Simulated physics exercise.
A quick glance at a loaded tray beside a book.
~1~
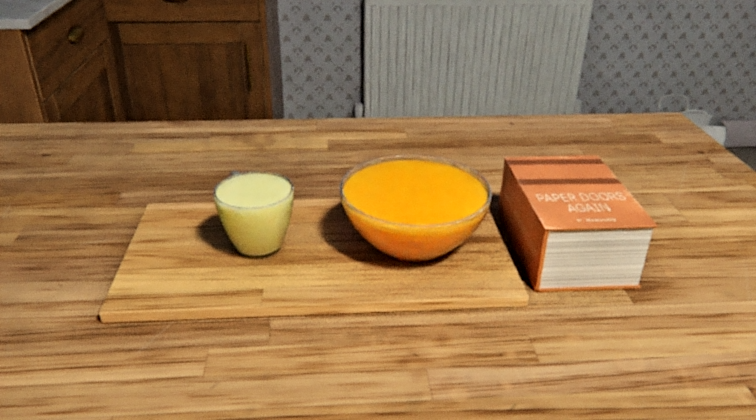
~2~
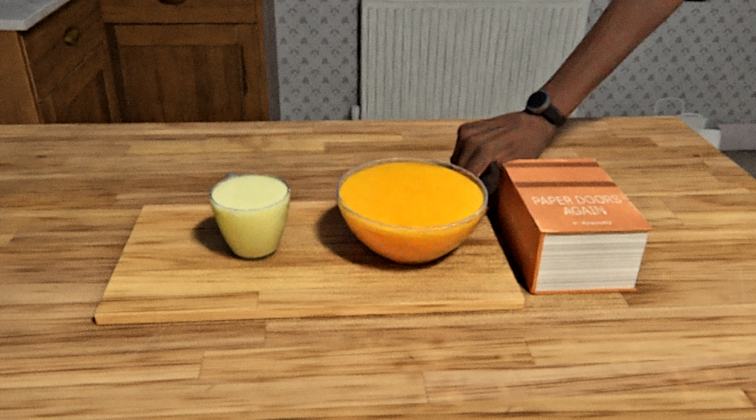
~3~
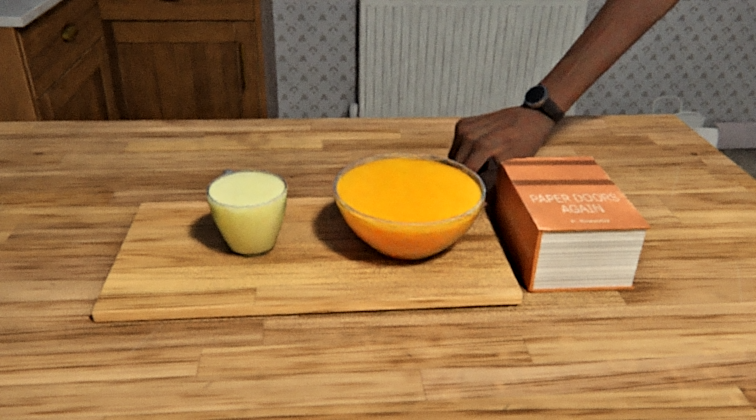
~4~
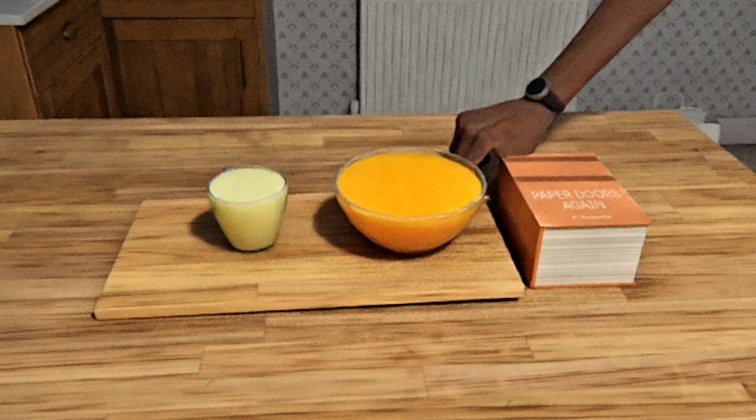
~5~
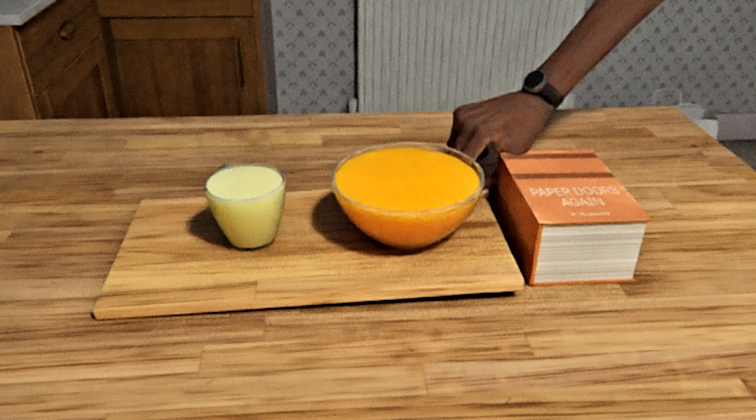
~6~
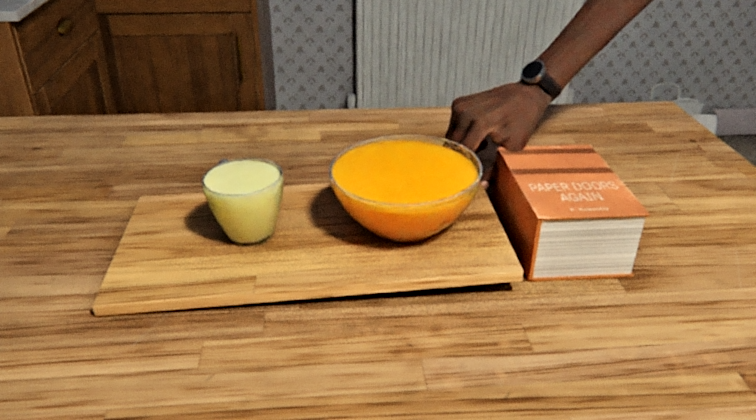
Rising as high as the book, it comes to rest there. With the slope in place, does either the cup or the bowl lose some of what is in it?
Cup: Loses some; bowl: Loses some.
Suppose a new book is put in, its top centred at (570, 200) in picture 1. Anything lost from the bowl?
In that case it pours over.
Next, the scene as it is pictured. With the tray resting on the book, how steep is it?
I reckon something near 12°.
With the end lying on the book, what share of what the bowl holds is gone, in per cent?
Note: Some 22 parts in a hundred.
Soon after, the tray slopes by about 7°; cup, some has gone over its rim; bowl, some has gone over its rim.
Later, the tray slopes by about 13°; cup, some has gone over its rim; bowl, some has gone over its rim.
In the end, the tray slopes by about 12°, resting on the book; cup, some has gone over its rim; bowl, some has gone over its rim.
